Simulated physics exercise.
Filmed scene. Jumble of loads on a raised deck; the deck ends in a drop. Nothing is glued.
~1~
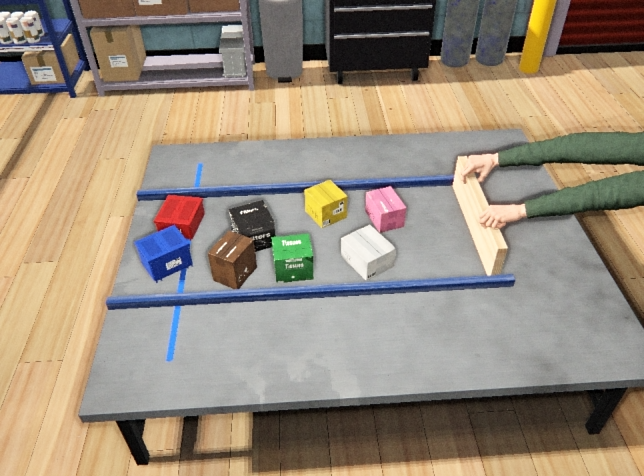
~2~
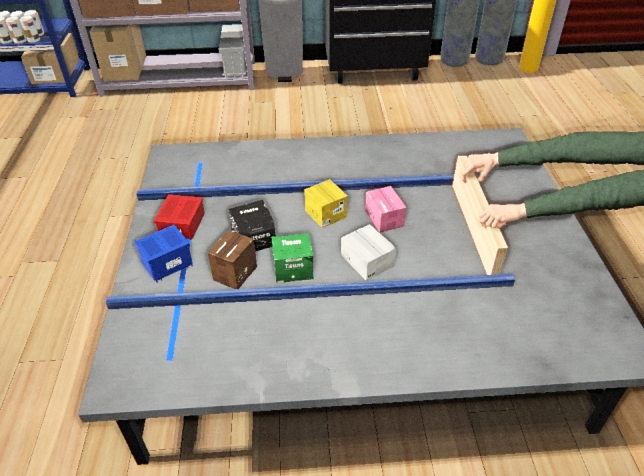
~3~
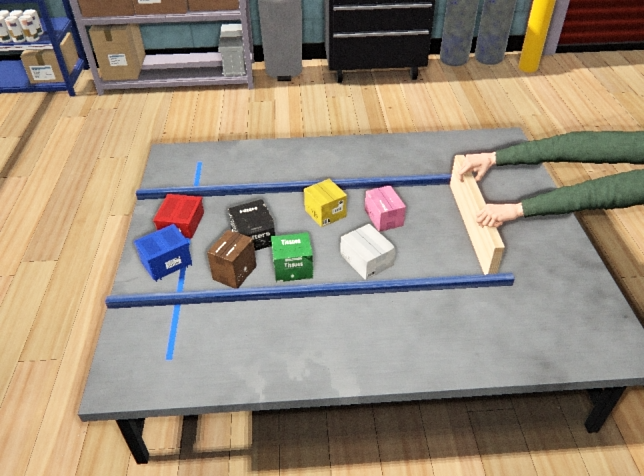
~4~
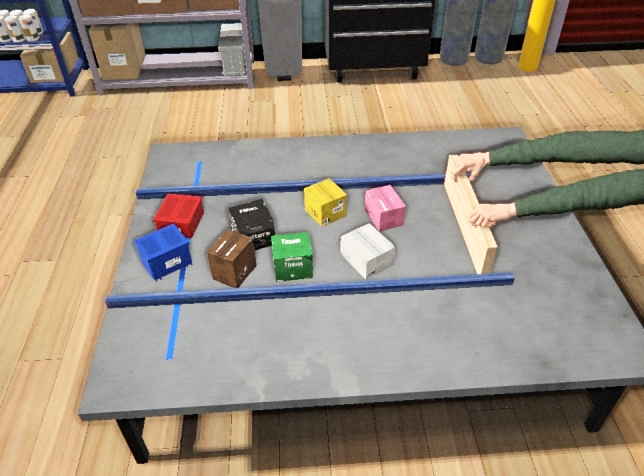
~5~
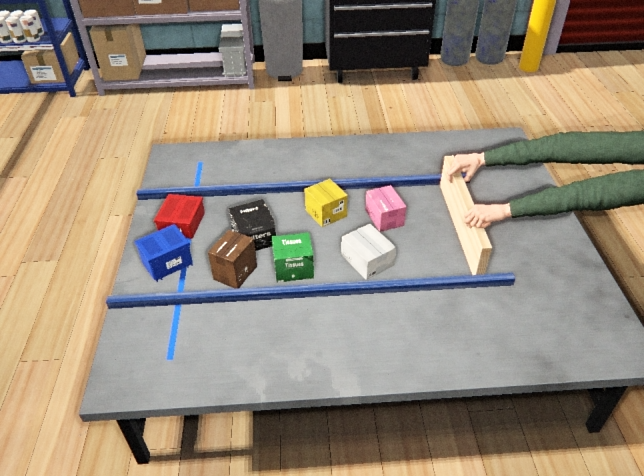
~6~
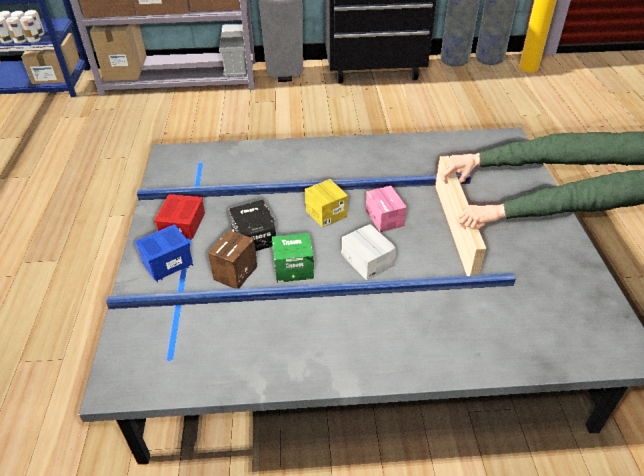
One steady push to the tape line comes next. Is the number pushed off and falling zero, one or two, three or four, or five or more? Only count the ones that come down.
My prediction is three or four fallers.
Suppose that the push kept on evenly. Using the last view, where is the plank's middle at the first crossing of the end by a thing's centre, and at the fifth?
Pixels, in order: Around (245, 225), around (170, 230).
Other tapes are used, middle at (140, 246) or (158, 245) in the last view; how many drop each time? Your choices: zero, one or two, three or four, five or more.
For the first place I'd say five or over, and for the second more than four.
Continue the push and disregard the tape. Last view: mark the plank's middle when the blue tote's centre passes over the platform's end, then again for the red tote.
The middle is at (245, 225) when it's the blue tote, and at (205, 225) when it's the red tote.
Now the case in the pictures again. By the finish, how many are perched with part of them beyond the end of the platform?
The number overhanging is 2.
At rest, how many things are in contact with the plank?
In total, 2.
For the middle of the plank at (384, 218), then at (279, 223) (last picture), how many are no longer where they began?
It comes to 2 for the first spot, 7 for the other.
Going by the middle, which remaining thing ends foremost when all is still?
The green box is the one.
Soon after, none off yet; blue tote at rest near (165, 253); red tote at rest near (181, 217); brown parcel at rest near (234, 260).
Then, none off yet; blue tote moved a little near (146, 254); red tote at rest near (181, 217); brown parcel moved about its own width near (185, 263).
At rest, the number that fall off is three or four; fallen, brown parcel, red tote and blue tote.
